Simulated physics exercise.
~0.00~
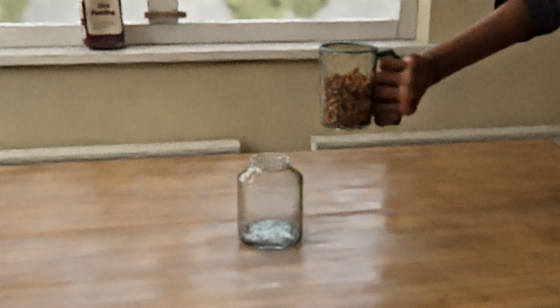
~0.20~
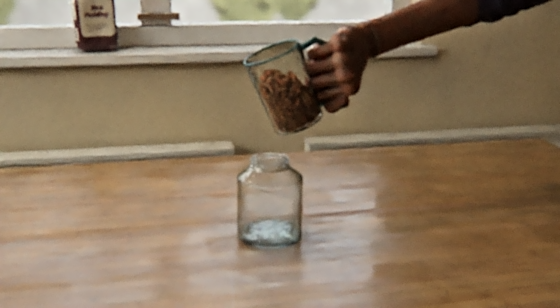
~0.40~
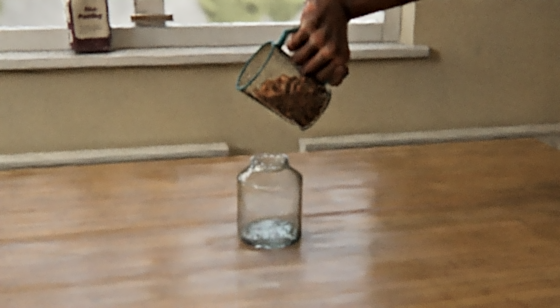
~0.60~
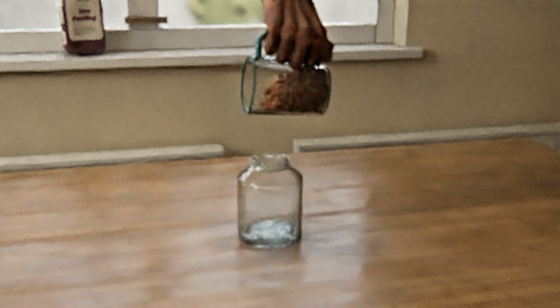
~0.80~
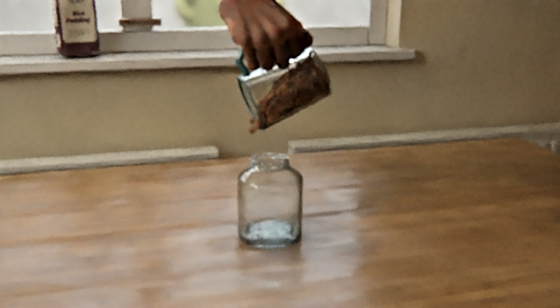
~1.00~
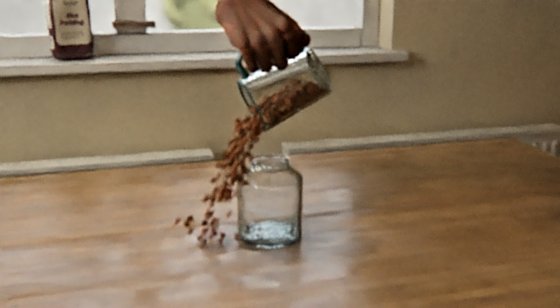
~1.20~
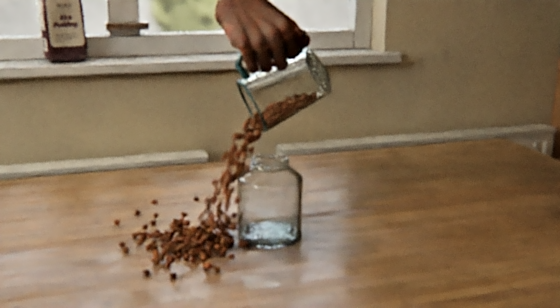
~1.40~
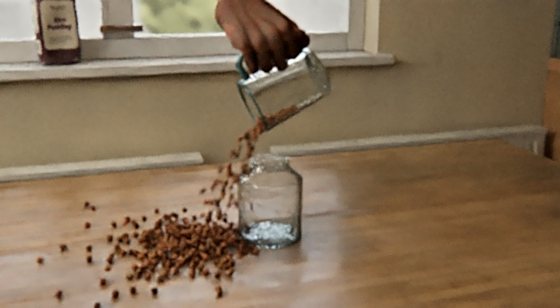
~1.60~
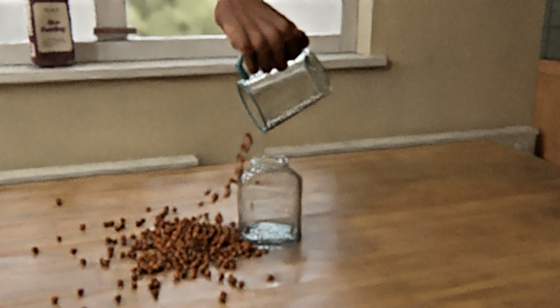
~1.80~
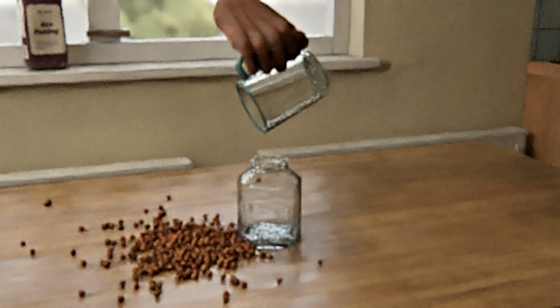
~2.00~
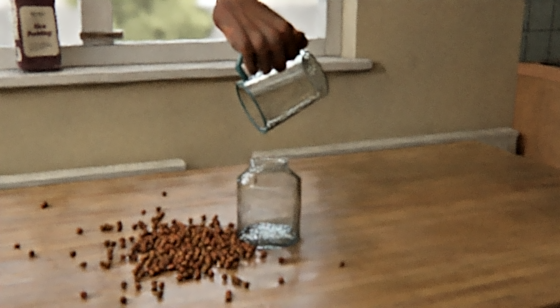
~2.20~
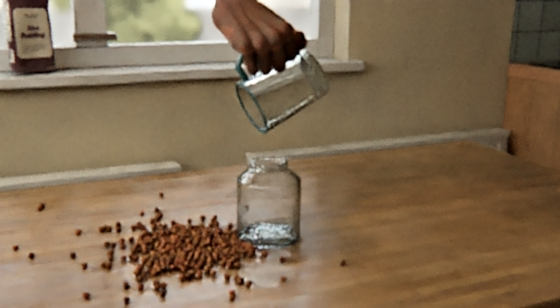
A hand brings a glass cup of brown cereal balls leftward over an open jar on a wooden table and tips it, but the pieces pour past the jar's left side and scatter across the table, leaving the cup tilted and empty with no cereal in the jar.
